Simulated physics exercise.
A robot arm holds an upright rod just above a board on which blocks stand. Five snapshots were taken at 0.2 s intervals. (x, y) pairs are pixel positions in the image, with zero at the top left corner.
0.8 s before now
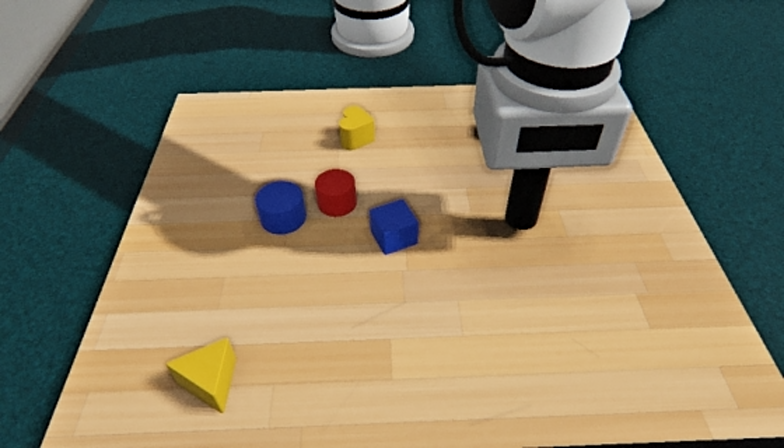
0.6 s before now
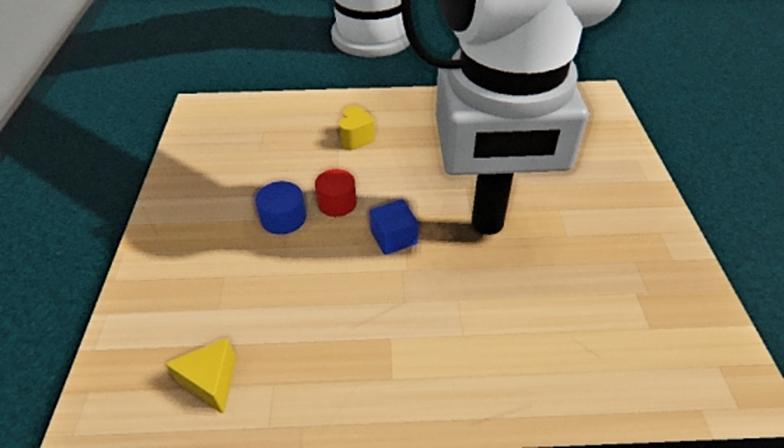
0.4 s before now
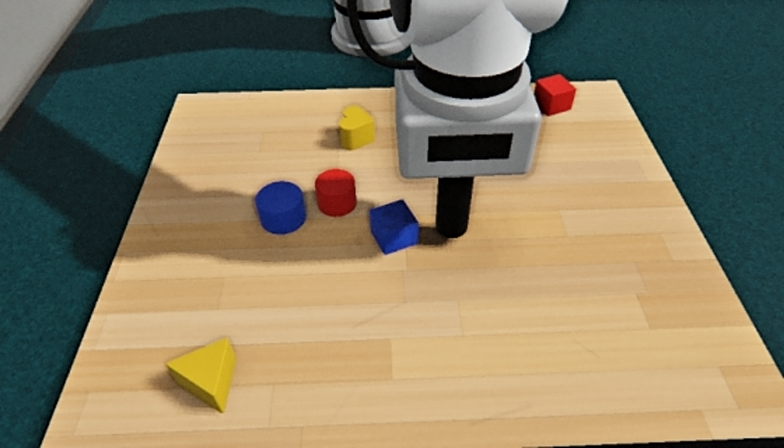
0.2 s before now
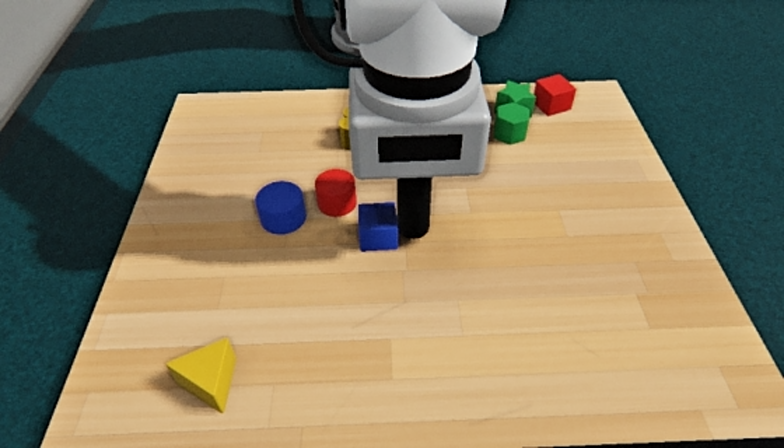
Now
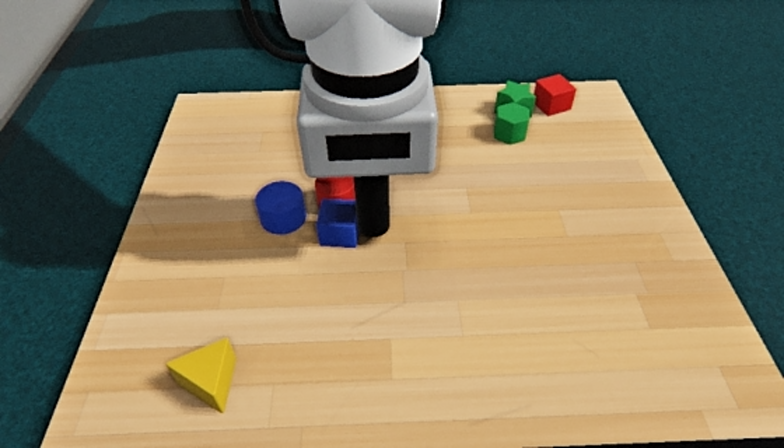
A white and grey robot arm holds a black upright rod over a pale wooden board on a dark green surface, seen from above by a still camera. A blue cylinder, red cylinder and blue cube sit near the middle, with yellow blocks behind and at front left. The rod slides left, pushing the cube toward the cylinders, while red and green blocks are revealed at back right.
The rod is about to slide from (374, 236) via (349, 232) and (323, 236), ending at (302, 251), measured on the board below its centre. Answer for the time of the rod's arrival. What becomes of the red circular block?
Here's my answer: The red circular block remains in position.
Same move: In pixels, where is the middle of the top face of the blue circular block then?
I'd expect the centre of its top face to be at (252, 188).
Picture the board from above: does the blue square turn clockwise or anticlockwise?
It twists clockwise.
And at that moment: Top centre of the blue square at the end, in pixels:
The spot you're after is about (282, 206) in the image.
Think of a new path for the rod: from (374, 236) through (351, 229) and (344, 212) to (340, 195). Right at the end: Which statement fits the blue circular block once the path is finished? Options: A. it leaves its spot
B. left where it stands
A.
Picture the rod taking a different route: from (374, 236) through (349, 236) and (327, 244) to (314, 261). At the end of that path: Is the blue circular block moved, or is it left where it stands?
Put simply, it goes somewhere else.
On the path given first. Halfway along, rod (333, 221); blue circular block (262, 191); blue square (298, 204), turned 20° clockwise.
At the end, rod (300, 240); blue circular block (252, 188); red circular block still; blue square (282, 206), turned 35° clockwise.
